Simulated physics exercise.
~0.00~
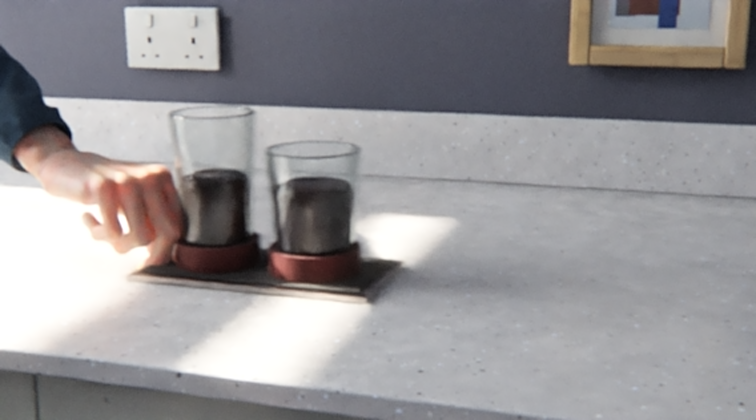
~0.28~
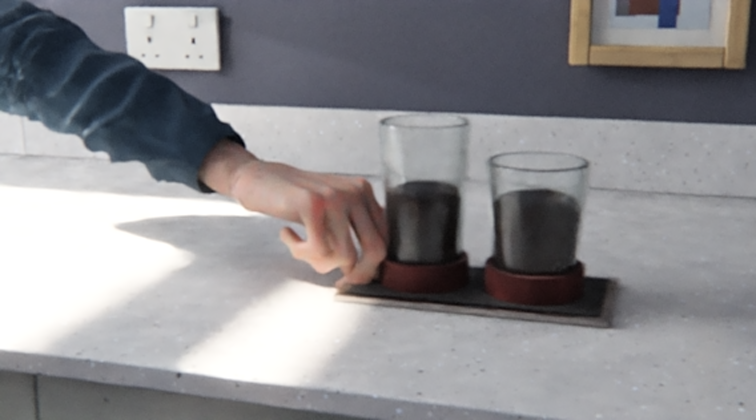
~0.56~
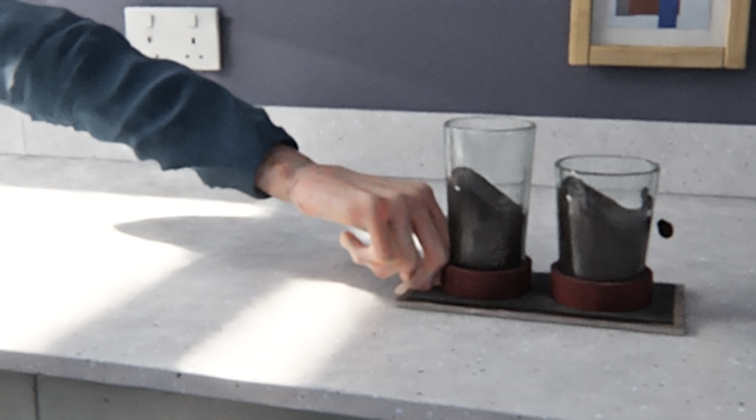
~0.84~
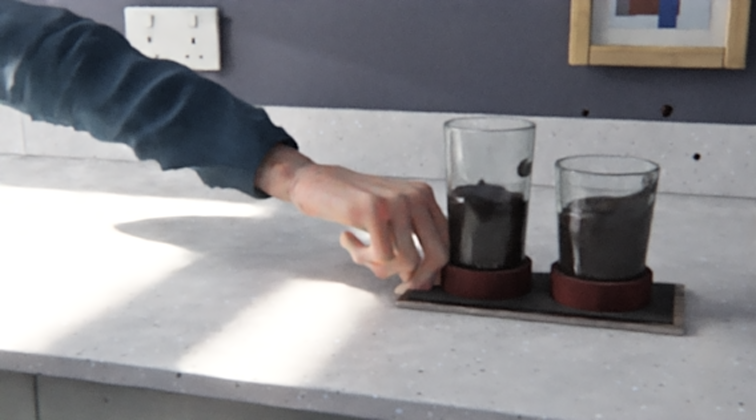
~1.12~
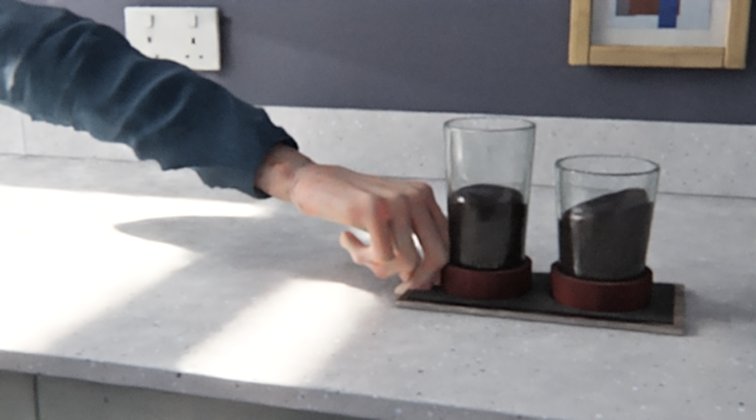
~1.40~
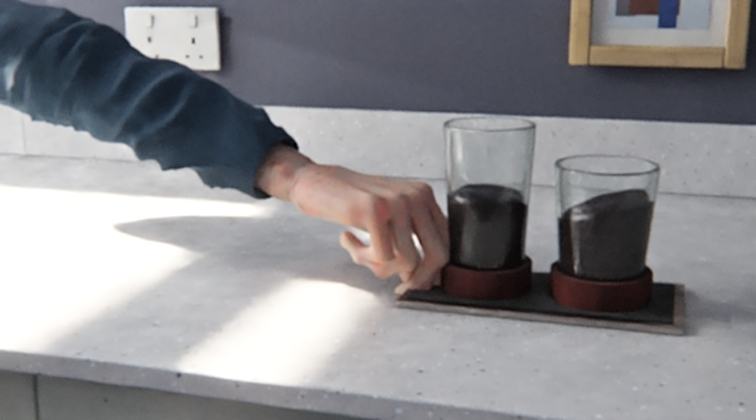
A hand slides two dark-filled glasses right on a tray, stops, and some contents splash out.
